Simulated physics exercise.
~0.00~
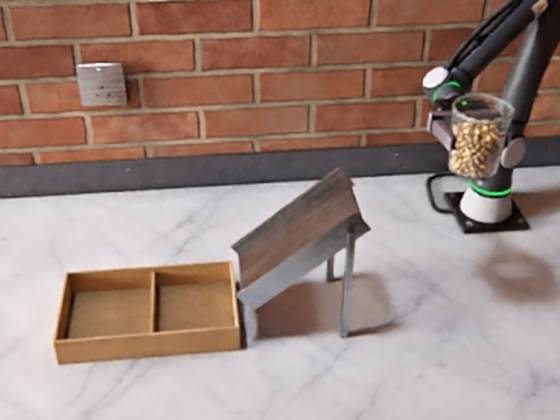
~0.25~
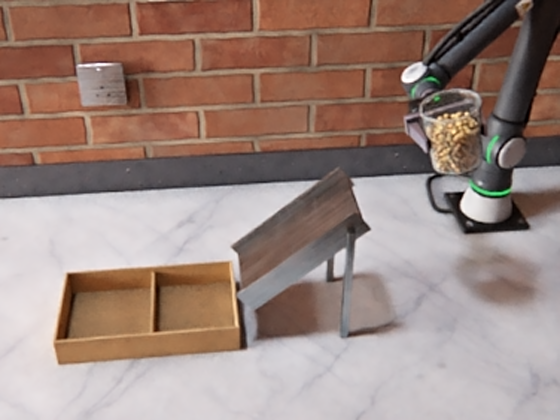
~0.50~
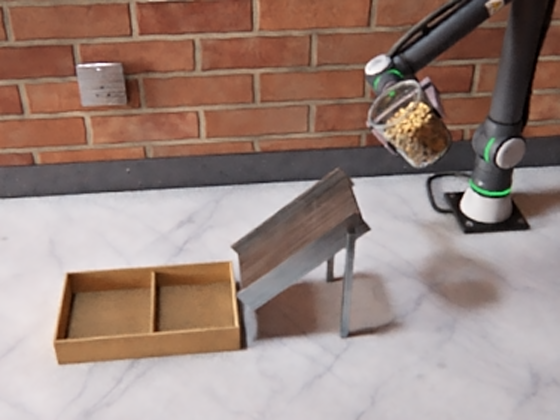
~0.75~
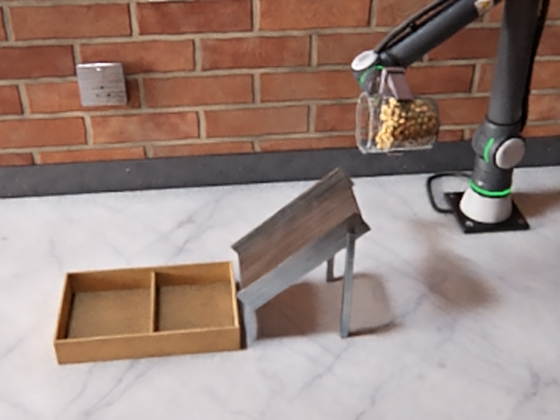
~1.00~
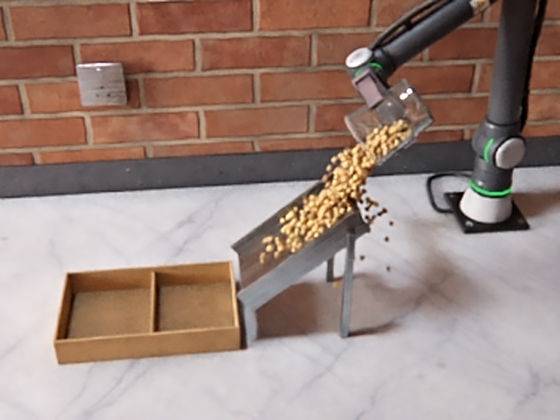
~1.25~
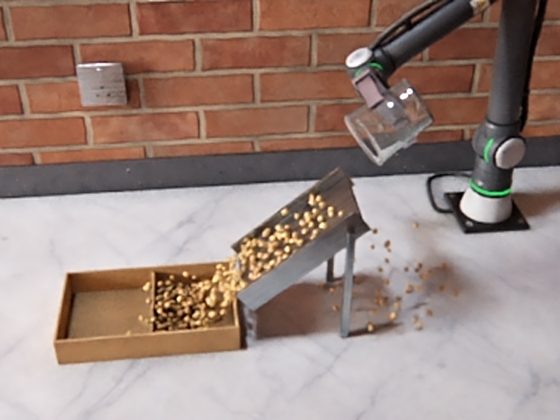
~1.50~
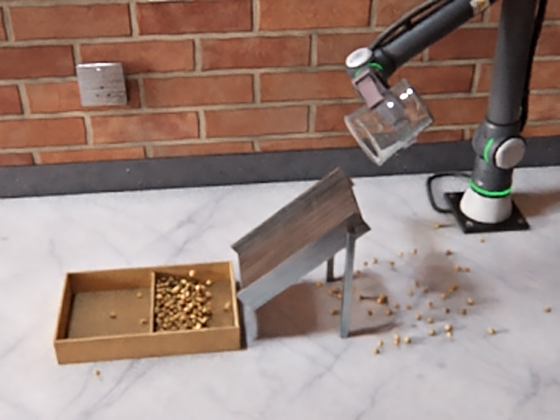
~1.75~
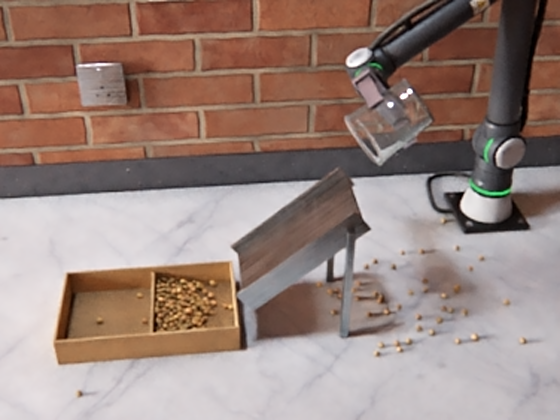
A robot arm carried a clear beaker of dried chickpeas leftward and tipped it over a sloping chute, sending them sliding into a divided wooden tray, where most settled in the right-hand section while some scattered across the marble tabletop.
